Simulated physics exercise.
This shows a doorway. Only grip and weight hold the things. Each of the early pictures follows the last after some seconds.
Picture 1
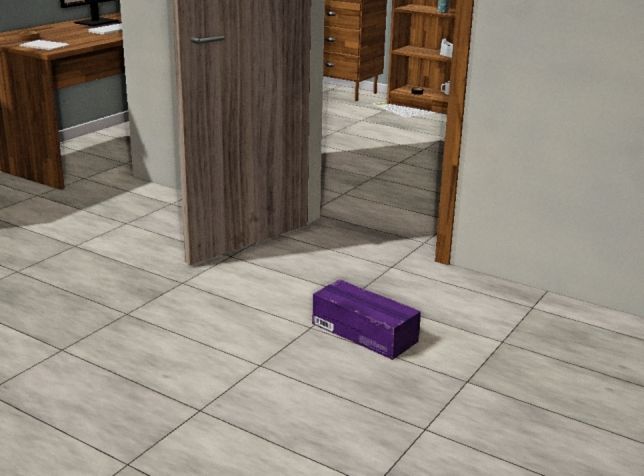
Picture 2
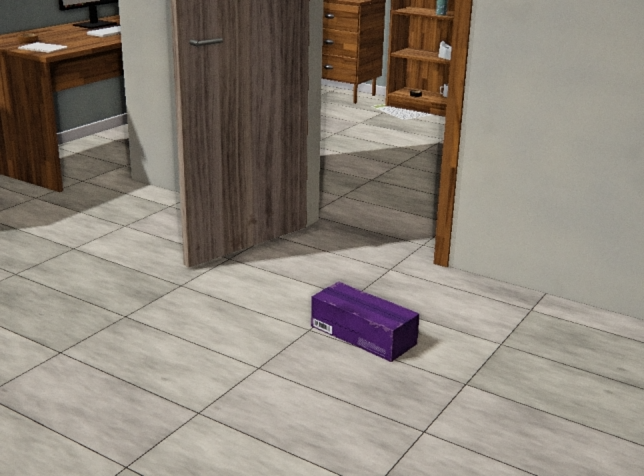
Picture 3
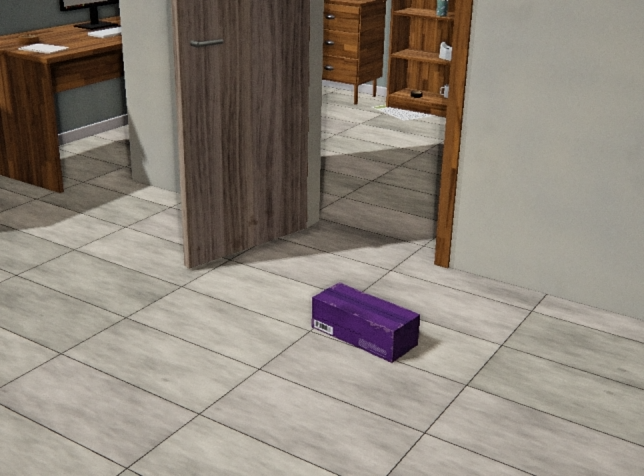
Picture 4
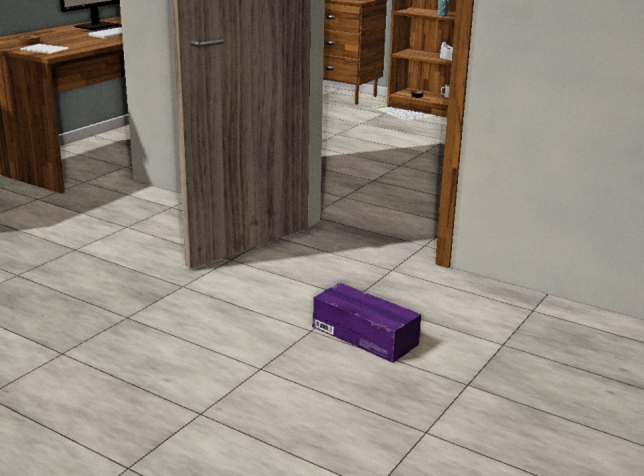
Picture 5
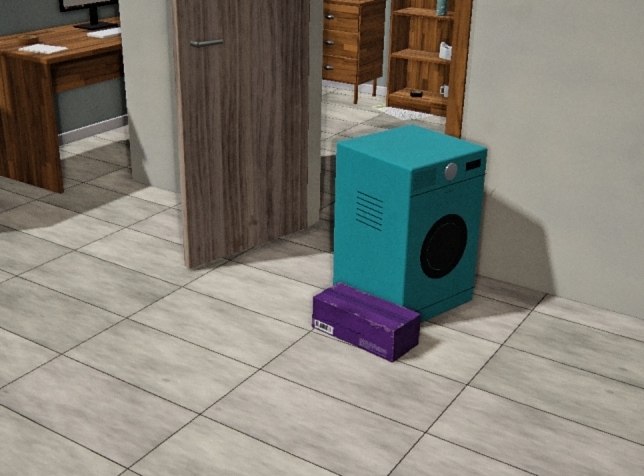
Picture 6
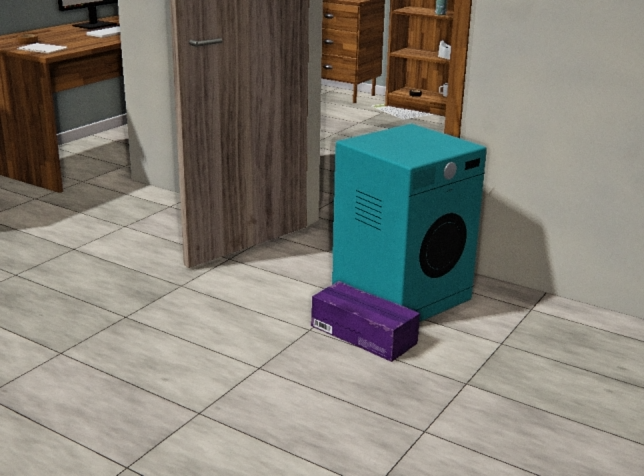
A purple box sits on the pale tiled floor before an open doorway, seen from above at an angle, with grey walls around it. The wood-grain door stands wide open at centre left, a brown desk is at the far left, and wooden drawers and shelves show beyond. Nothing moves and the view stays essentially still, until a turquoise front-loading appliance suddenly appears behind the box.
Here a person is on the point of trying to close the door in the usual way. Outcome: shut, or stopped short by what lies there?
The door falls short.
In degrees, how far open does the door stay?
Angle: About 50°.
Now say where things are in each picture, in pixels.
The first picture shows door wide open and still; purple box (365, 318).
The second picture shows door wide open and still; purple box (364, 320).
The third picture shows door wide open and still; purple box (365, 321).
The fourth picture shows door wide open and still; purple box (366, 321).
The fifth picture shows door wide open and still; purple box (365, 321).
The sixth picture shows door wide open and still; turquoise appliance (406, 223); purple box (364, 320).
Then, 0.70 s after the last picture, door 91° open.
Then, 1.20 s after the last picture, door 73° open.
Then, 1.60 s after the last picture, door 57° open.
At rest, door 48° open; both in place. Seen from the same camera at the end, turquoise appliance near (408, 223).
